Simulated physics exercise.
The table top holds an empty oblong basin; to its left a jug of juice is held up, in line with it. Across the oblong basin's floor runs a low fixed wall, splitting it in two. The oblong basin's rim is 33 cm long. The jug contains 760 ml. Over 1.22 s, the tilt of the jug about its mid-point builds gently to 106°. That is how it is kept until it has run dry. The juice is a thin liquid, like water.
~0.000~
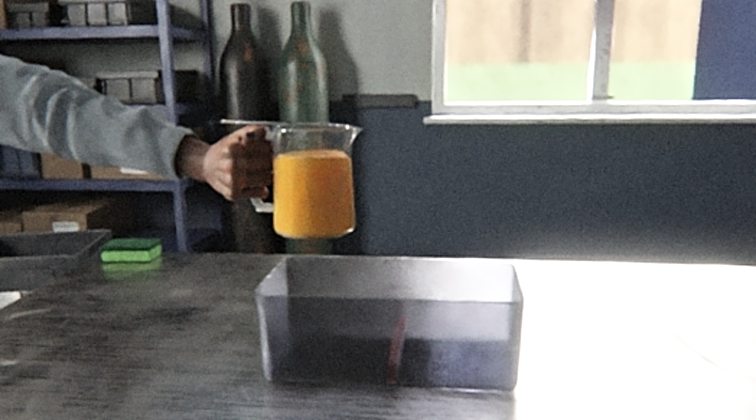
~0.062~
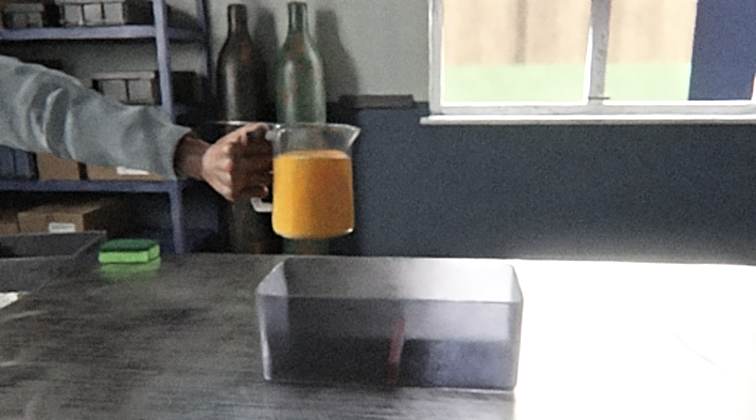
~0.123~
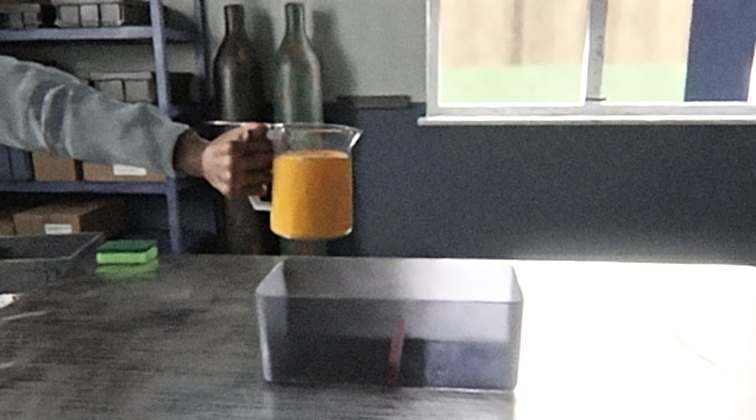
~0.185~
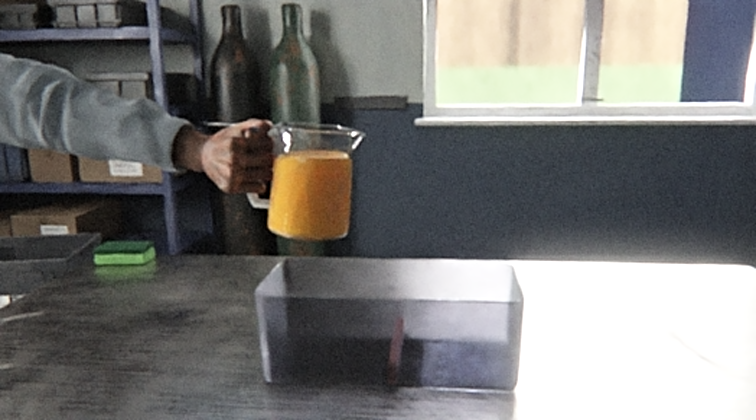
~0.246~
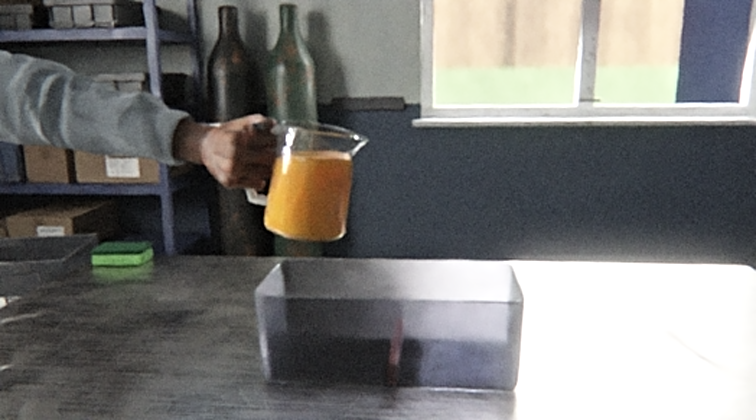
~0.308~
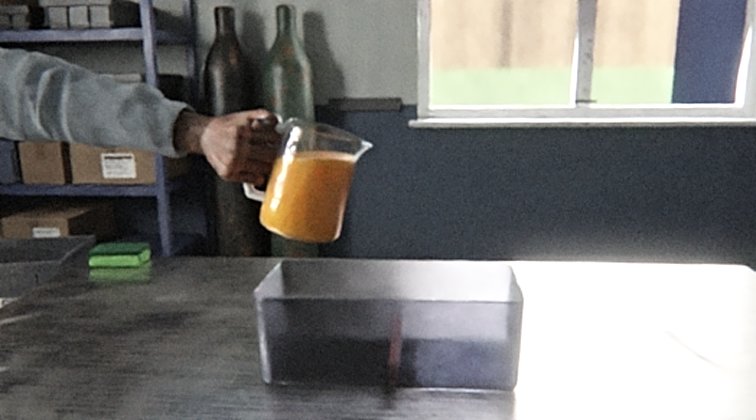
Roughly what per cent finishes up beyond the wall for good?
Roughly 87 per cent.
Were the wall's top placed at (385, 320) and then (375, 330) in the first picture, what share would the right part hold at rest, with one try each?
First try about 95 %, second try about 95 %.
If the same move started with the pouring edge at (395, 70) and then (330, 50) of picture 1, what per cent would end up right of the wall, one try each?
70 then 75 %.
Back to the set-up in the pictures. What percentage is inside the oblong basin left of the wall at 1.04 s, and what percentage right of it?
1 on the left and 40 on the right, roughly.
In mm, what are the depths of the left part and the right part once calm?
I'd expect close to 4 mm on the left and close to 30 mm on the right.
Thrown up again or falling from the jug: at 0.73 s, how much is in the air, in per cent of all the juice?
Close to 9 in a hundred.
After 0.73 s the tilt is 69° and 90 per cent is still to pour, 0 is left of the wall and 1 right of it.
After 1.04 s the tilt is 101° and 39 per cent is still to pour, 1 is left of the wall and 40 right of it.
After 1.37 s the tilt is 106° and 6 per cent is still to pour, 7 is left of the wall and 82 right of it.
After 1.72 s the tilt is 106° and 0 per cent is still to pour, 9 is left of the wall and 89 right of it.
In the end 12 per cent lies left of the wall, 87 right of it and 1 outside.
